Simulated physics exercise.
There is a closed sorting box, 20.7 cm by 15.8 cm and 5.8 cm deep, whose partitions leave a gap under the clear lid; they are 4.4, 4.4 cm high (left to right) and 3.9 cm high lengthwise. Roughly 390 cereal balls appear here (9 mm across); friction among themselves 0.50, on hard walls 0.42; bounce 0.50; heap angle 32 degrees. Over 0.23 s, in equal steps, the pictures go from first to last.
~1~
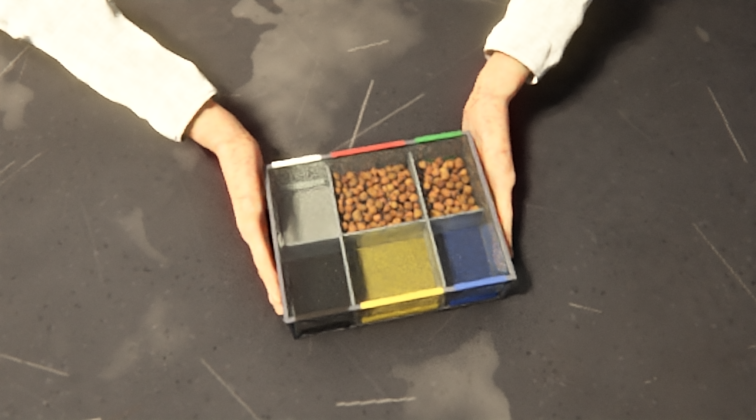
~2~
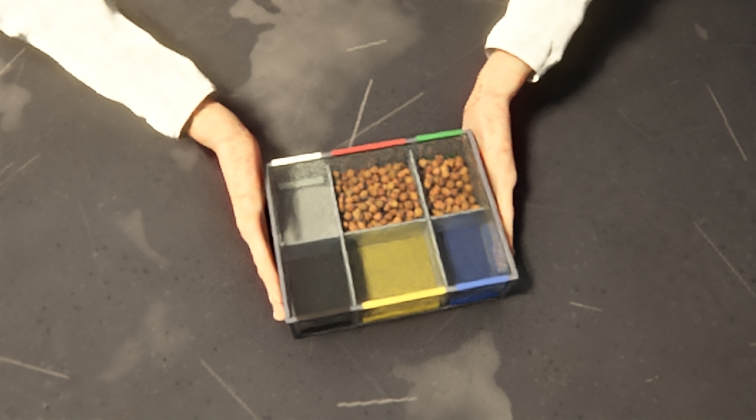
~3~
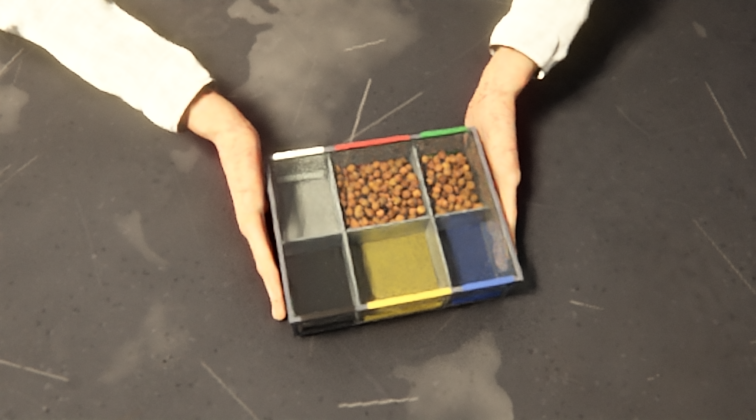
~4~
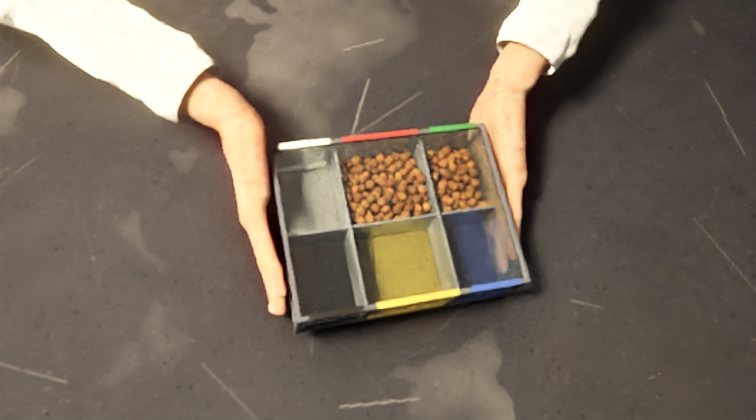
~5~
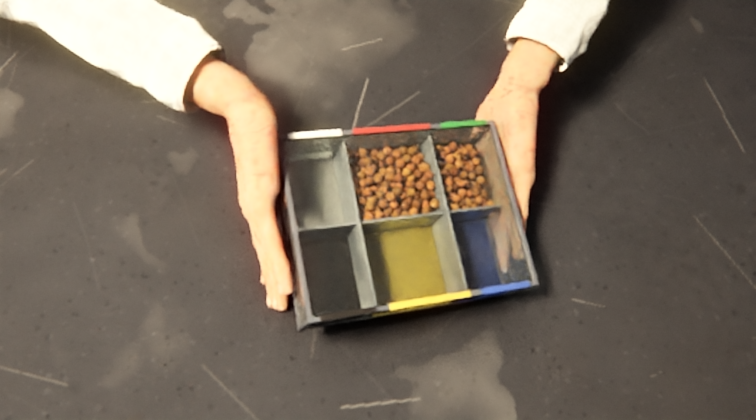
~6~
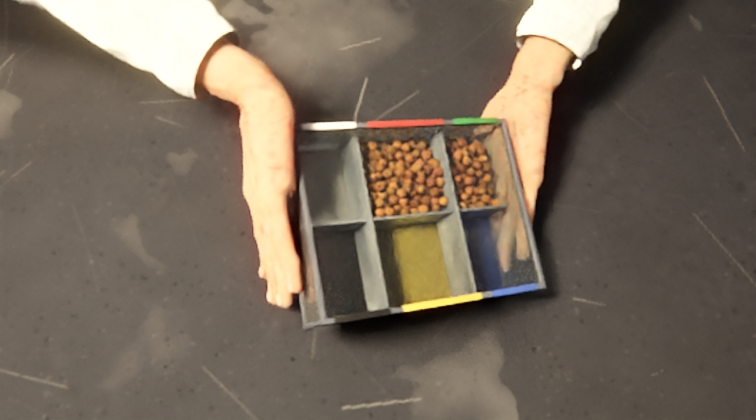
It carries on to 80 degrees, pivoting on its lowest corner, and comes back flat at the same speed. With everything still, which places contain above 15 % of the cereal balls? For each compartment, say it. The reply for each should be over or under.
For red compartment it is over, for blue compartment it is under, for green compartment it is over, for yellow compartment it is under, for white compartment it is under, for black compartment it is under.
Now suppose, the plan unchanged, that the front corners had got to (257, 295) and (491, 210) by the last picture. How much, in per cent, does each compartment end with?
Red 65; blue 0; green 30; yellow 0; white 5; black 0.
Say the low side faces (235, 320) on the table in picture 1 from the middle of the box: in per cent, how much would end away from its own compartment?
My guess is roughly 15 percent.
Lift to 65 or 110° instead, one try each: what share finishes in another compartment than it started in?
About 10 and 20 per cent.
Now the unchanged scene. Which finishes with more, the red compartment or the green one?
The red one has more.
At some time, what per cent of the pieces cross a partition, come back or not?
Estimate: Near 10 %.
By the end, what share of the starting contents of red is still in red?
About 80 in a hundred.
Then, 0.51 s after the last picture, tilt 78 degrees; red 55 %, blue 5 %, green 35 %, yellow 5 %.
Then, 0.84 s after the last picture, tilt 32 degrees; red 55 %, blue 10 %, green 35 %.
Then, 1.28 s after the last picture, tilt 0 degrees; red 55 %, blue 10 %, green 35 %.
In the end, red 55 %, blue 10 %, green 35 %, yellow 0 %, white 0 %, black 0 %.
